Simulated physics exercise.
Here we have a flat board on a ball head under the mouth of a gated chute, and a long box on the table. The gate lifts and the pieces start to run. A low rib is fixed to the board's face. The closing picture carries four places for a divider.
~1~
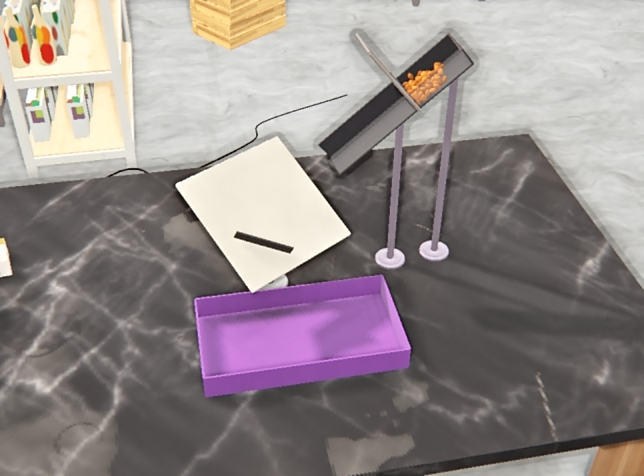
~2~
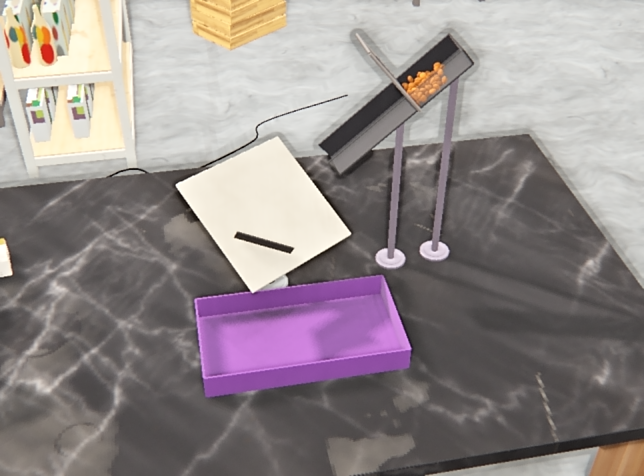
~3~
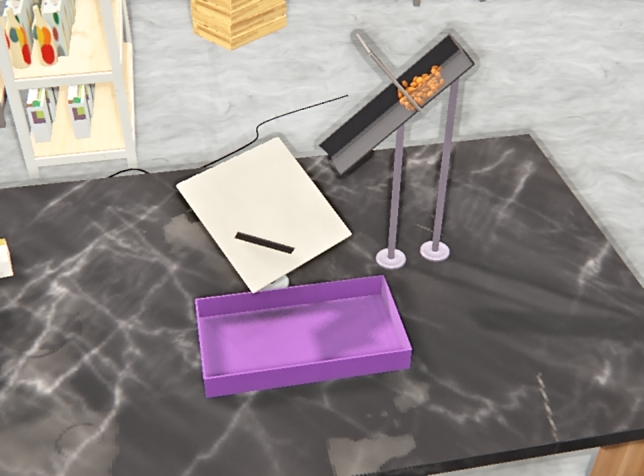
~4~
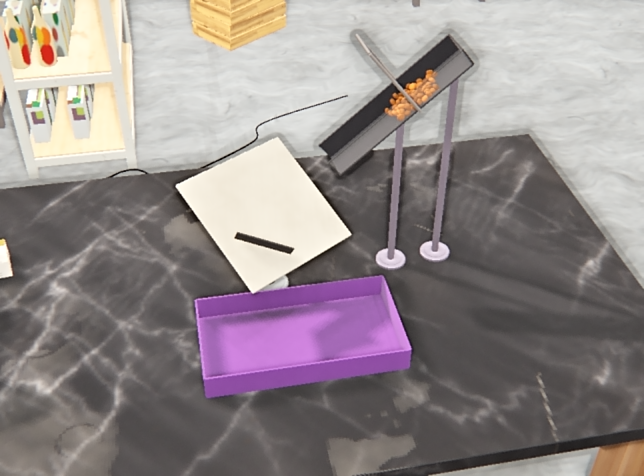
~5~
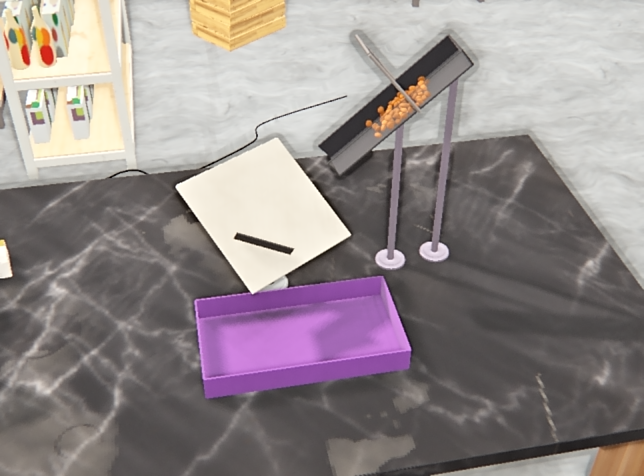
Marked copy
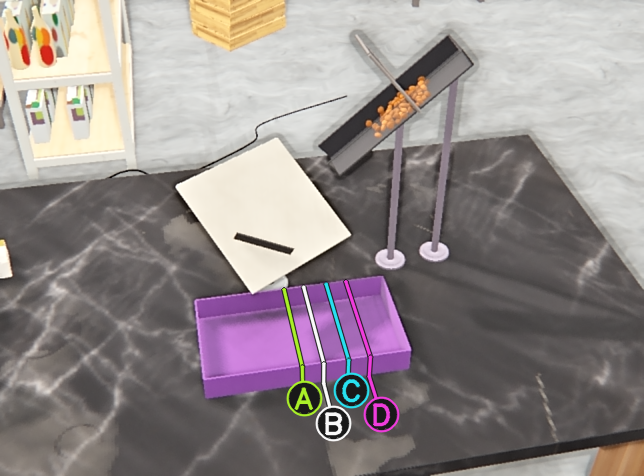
Small orange-brown pieces slide down and to the left along a sloping dark grey chute, spreading from a compact clump into a longer trail that is still inside it. The chute stands on two thin posts at the right of a black marbled counter, seen from above by a still camera. A tilted cream board with a dark strip sits left of the posts, behind an empty purple box.
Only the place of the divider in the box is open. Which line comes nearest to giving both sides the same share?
Use line C.
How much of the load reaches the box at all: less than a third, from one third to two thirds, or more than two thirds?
It is more than two thirds.
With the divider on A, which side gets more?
More lands on the right.
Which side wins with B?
More lands on the right.
On the marked copy, line A crosses the front rim at (302, 365); line B crosses the front rim at (323, 362); line C crosses the front rim at (348, 359); line D crosses the front rim at (370, 356).
If A is chosen, of what is caught, none on the left of the divider, all on the right.
If B is chosen, of what is caught, a small part on the left of the divider, most on the right.
If C is chosen, of what is caught, about two thirds on the left of the divider, about a third on the right.
If D is chosen, of what is caught, nearly all on the left of the divider, a small part on the right.
